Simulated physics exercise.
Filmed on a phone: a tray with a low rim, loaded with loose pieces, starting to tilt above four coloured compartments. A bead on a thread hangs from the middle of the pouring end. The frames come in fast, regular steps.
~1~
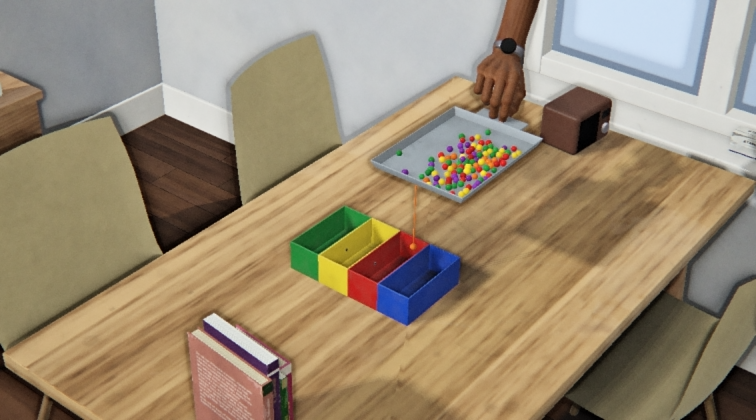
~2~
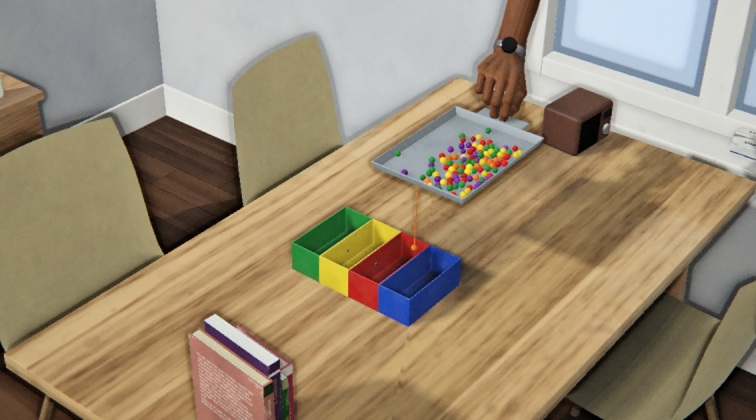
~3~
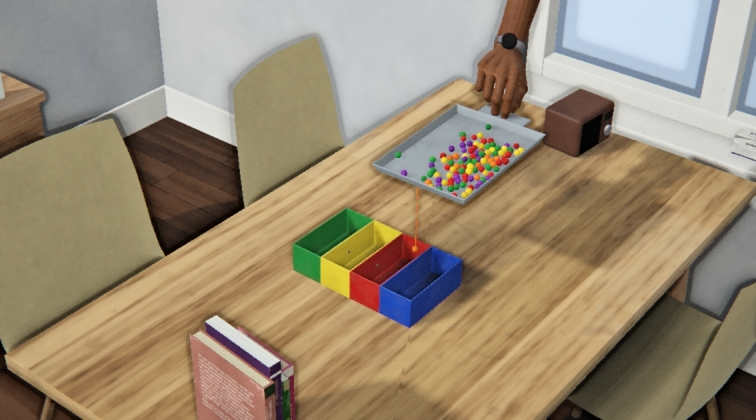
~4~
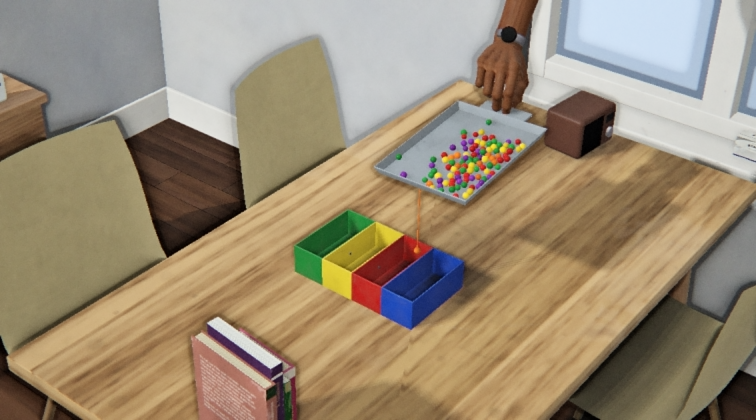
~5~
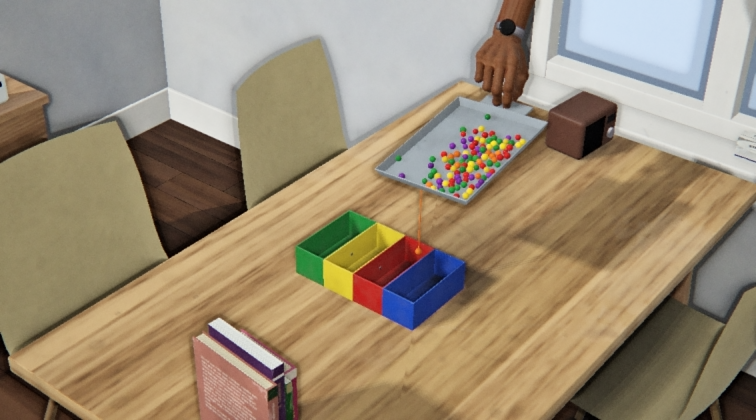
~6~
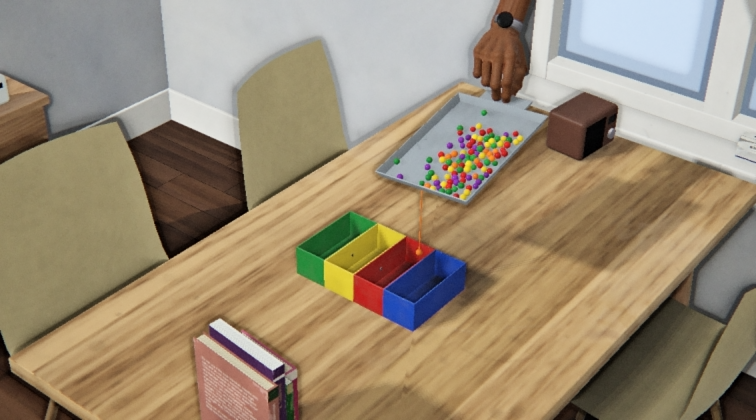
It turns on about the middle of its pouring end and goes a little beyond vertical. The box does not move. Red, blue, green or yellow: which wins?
The yellow cell gets the most.
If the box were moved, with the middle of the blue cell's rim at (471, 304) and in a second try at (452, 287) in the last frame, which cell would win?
First green, then the green one.
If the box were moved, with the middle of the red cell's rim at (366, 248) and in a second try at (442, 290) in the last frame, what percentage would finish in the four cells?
Roughly 100 per cent, and 50 per cent.
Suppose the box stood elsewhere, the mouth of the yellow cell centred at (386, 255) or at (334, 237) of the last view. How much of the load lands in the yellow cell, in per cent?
Near 50 % and 10 %.
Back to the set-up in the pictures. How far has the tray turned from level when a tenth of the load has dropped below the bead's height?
At some 50 degrees.
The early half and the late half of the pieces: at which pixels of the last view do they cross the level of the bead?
At about (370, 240), then at (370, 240).
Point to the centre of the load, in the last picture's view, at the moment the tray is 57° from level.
Around (394, 189).
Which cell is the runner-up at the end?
Second comes the red cell.
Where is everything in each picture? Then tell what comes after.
The first picture shows corners of the pouring end (376, 160) and (461, 195), level; middle of the load (467, 164), round plastic beads; bead on its thread (413, 247); green cell (305, 259); yellow cell (333, 273); red cell (363, 287); blue cell (393, 302).
The second picture shows corners of the pouring end (377, 161) and (462, 196), level; middle of the load (468, 164).
The third picture shows corners of the pouring end (378, 163) and (463, 197), tipped barely, lowest at the left corner; middle of the load (469, 164).
The fourth picture shows corners of the pouring end (379, 166) and (464, 198), tipped a little, lowest at the left corner; middle of the load (470, 163).
The fifth picture shows corners of the pouring end (380, 168) and (465, 198), tipped a little, lowest at the left corner; middle of the load (470, 161), about a tenth on the move.
The sixth picture shows corners of the pouring end (381, 170) and (465, 198), tipped a little, lowest at the left corner; middle of the load (467, 161), almost all on the move; green cell (311, 264); yellow cell (339, 278); red cell (368, 293); blue cell (399, 308).
Just after the last frame, tray tipped steeply; roughly half on the tray; about a tenth in the yellow cell; about a tenth in the red cell; just a few in the green cell; roughly a quarter falling or outside the box.
A moment on, tray tipped right over; roughly two thirds in the yellow cell; roughly a quarter in the red cell; about a tenth in the green cell; just a few in the blue cell; just a few falling or outside the box.
Further on, tray tipped past a quarter turn; roughly two thirds in the yellow cell; roughly a quarter in the red cell; about a tenth in the green cell; just a few in the blue cell; just a few falling or outside the box.
When it is over, tray tipped past a quarter turn; roughly two thirds in the yellow cell; roughly a quarter in the red cell; about a tenth in the green cell; just a few in the blue cell; just a few outside the box.
